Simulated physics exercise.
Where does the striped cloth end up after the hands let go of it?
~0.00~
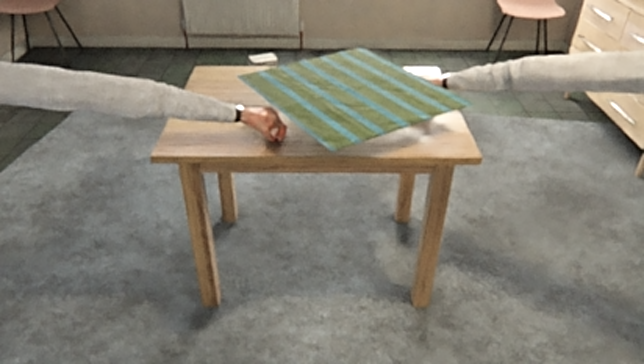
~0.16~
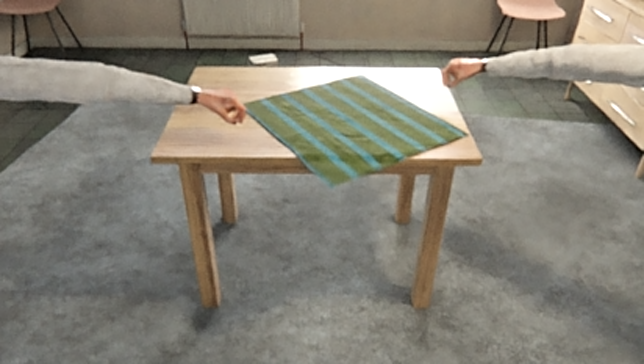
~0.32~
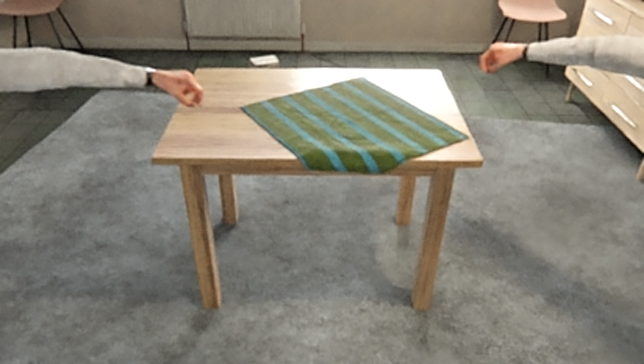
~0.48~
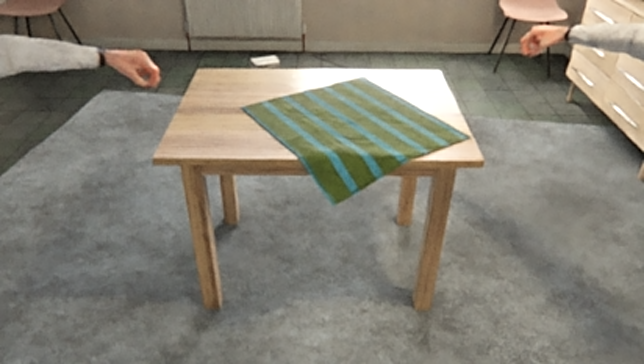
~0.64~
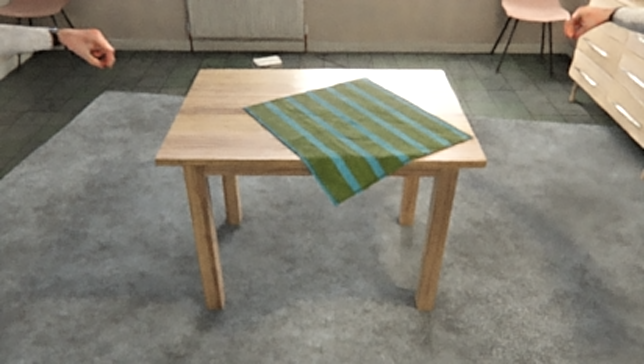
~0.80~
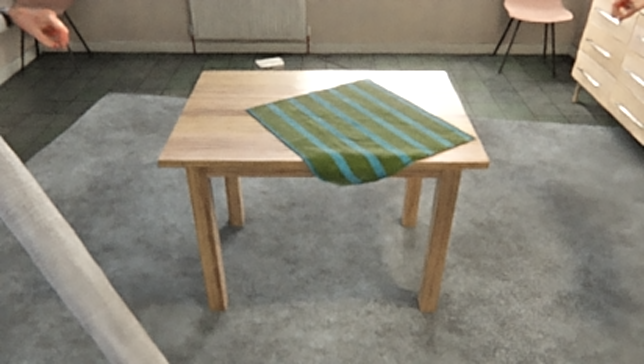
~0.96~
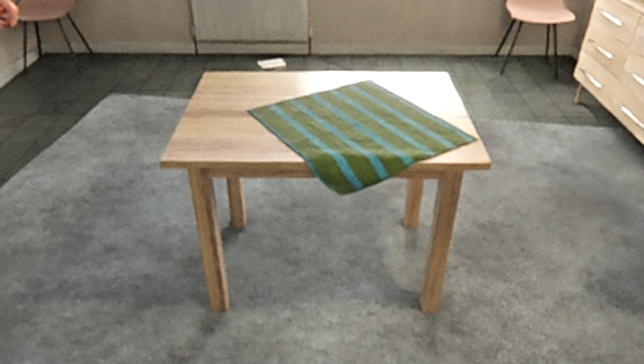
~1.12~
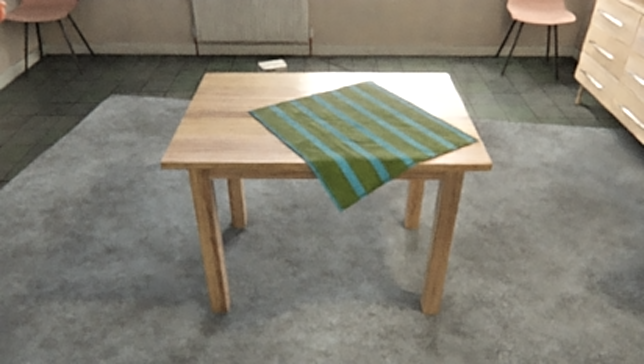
It stays on the wooden table, lying mostly flat on the top with one corner hanging over the front edge.
